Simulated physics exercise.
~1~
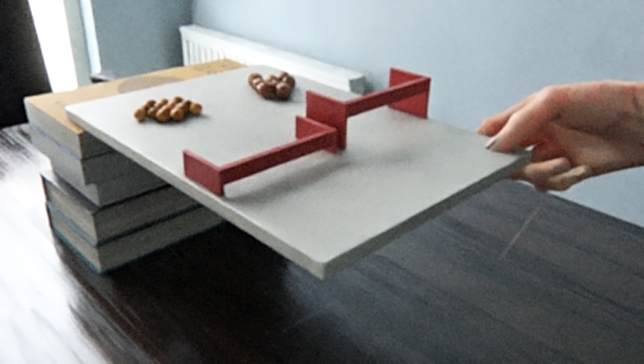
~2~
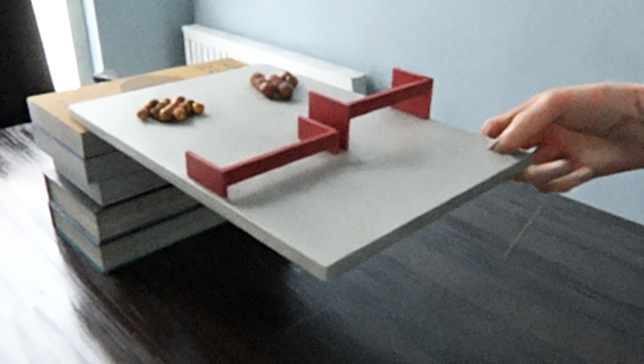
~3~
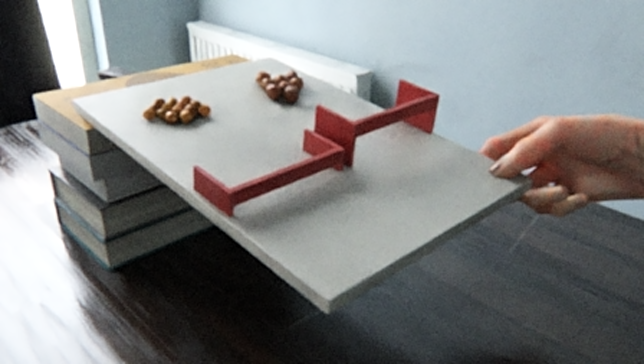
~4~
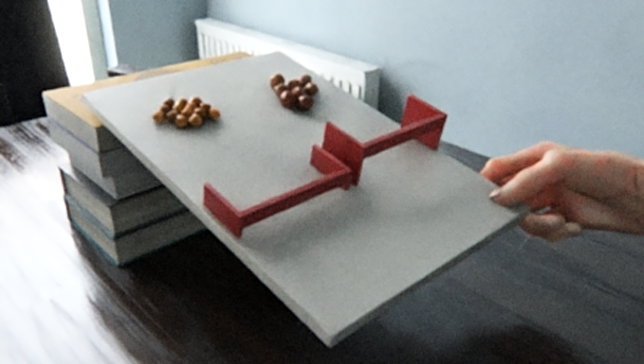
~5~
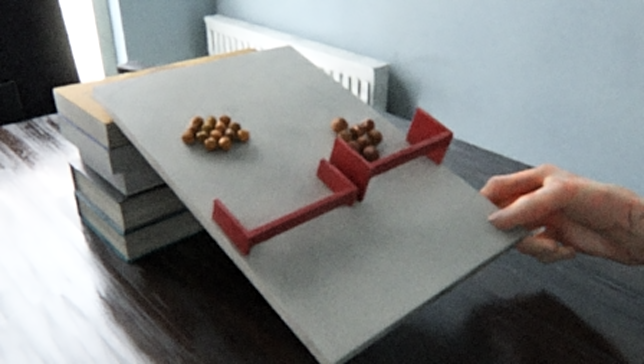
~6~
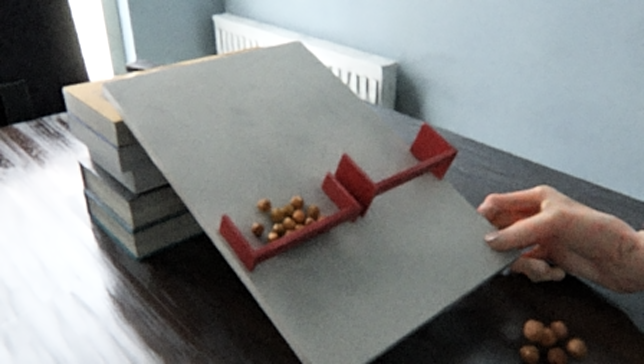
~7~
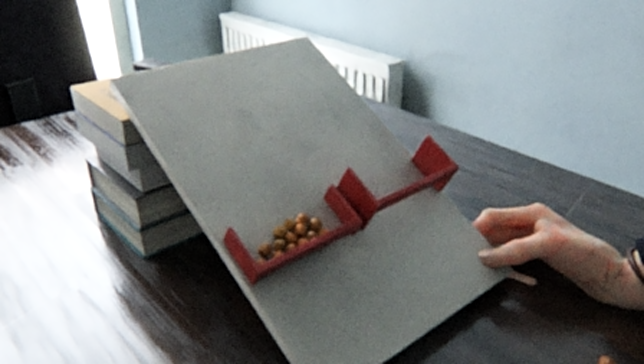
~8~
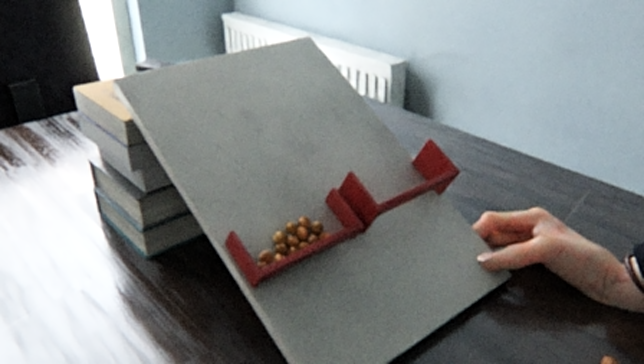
Grey board tilting down from stacked books by hand, one cluster of brown balls slipping under a red bar, the other caught.
